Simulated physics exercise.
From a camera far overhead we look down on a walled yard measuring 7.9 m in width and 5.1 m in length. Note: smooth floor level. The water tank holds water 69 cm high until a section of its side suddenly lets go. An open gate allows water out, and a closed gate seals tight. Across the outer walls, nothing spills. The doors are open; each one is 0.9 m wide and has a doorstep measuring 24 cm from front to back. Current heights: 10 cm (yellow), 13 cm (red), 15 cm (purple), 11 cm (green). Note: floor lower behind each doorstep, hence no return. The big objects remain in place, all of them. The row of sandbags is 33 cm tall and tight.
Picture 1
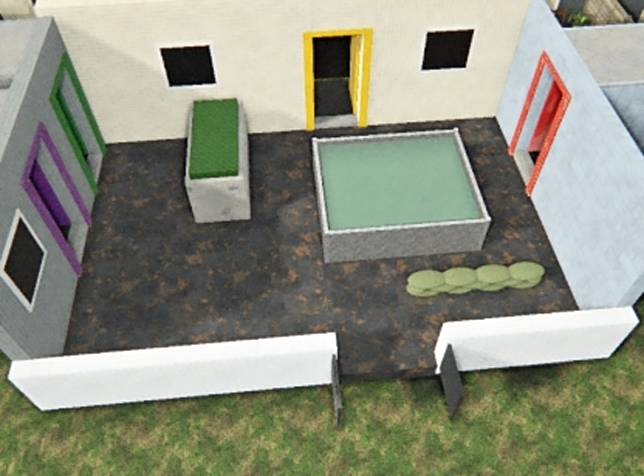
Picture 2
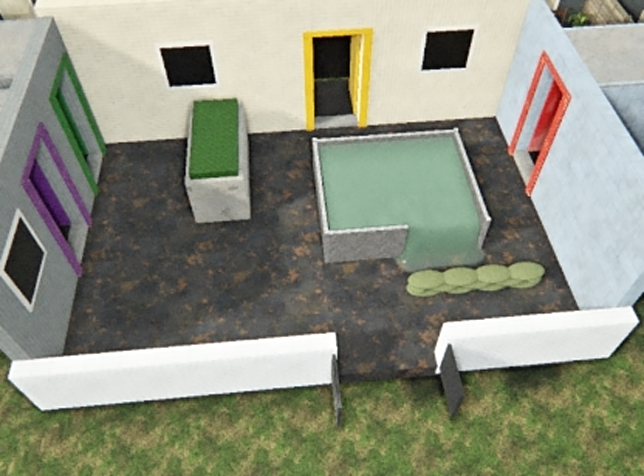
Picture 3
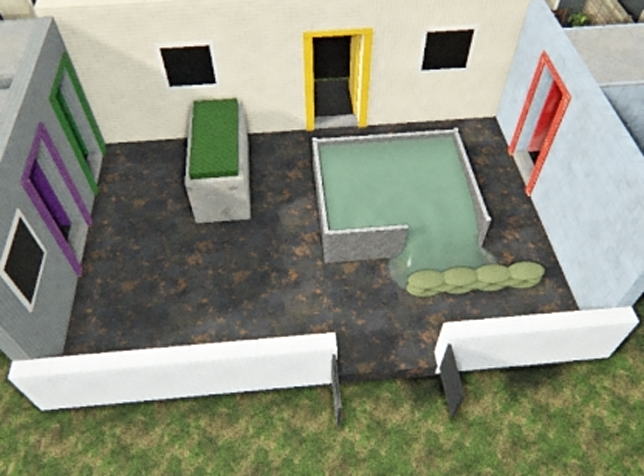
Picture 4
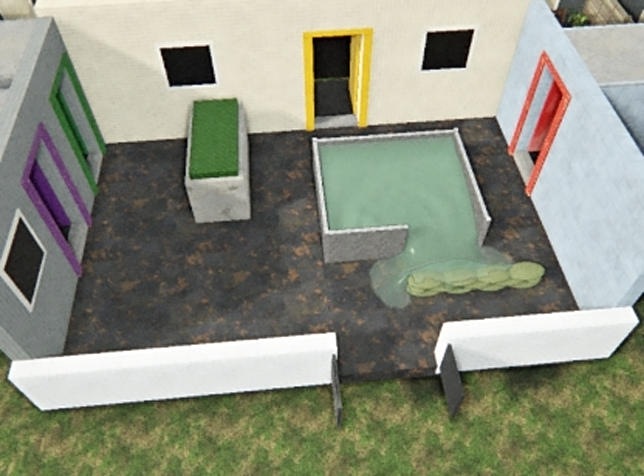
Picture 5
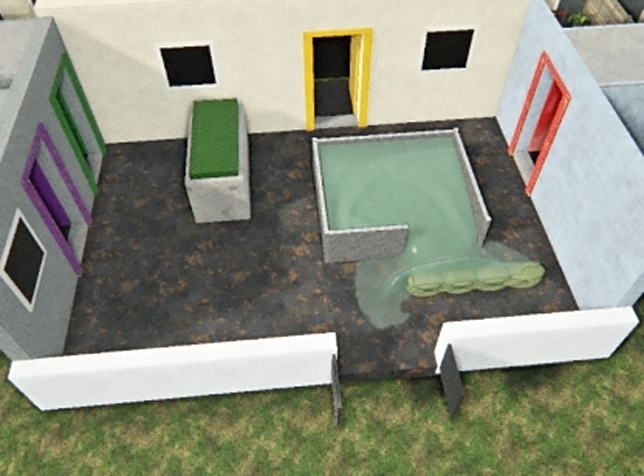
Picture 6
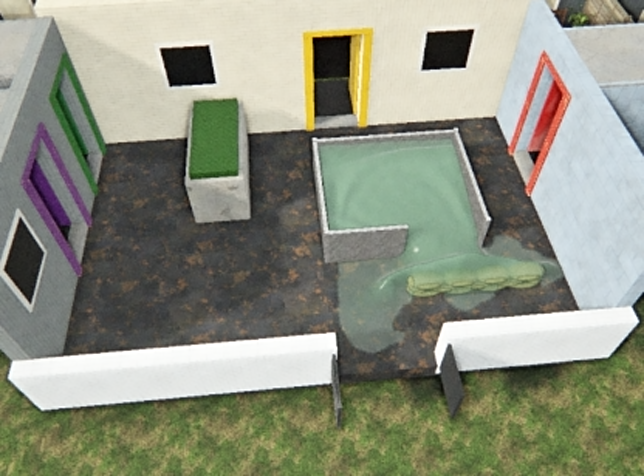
Greenish water pours from a gap in the tank's front wall and spreads around the bushes.
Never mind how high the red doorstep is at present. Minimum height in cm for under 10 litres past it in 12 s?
Approx. 5.5 cm.
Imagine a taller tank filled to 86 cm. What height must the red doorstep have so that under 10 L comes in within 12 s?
Roughly 7.0 centimetres would do it.
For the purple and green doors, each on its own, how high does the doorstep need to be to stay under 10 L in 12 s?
You'd want about 8.0 centimetres at purple and about 13.0 centimetres at green.
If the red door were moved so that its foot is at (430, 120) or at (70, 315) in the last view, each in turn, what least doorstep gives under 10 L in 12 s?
Roughly 14.5 cm for the first and 15 cm for the second.
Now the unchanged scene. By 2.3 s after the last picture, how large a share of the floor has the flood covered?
60 %.
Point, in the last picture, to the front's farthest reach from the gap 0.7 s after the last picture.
(246, 368).
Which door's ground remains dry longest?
I'd say the green door.
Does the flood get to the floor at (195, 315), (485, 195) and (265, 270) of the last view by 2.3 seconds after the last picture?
1: Awash; 2: Awash; 3: Awash.
Then, 0.7 s after the last picture water covers 30 % of the floor, deepest (58 cm) near (445, 278); 2 cm at the red door, 0 litres in over its 13 cm doorstep.
Then, 2.3 s after the last picture water covers 60 % of the floor, deepest (36 cm) near (445, 278); 7 cm at the red door, 0 litres in over its 13 cm doorstep.
Then, 11.3 s after the last picture water covers 95 % of the floor, deepest (14 cm) near (187, 158); 4 cm at the red door, 0 litres in over its 13 cm doorstep.
At the red door as built, the water peaked near 7 cm, 1.7 s after the last picture.
With a doorstep of 5 cm, 13 litres would have come in within the 12 s; with 6 cm, 7 litres. So under 10 litres takes about 5.5 cm.
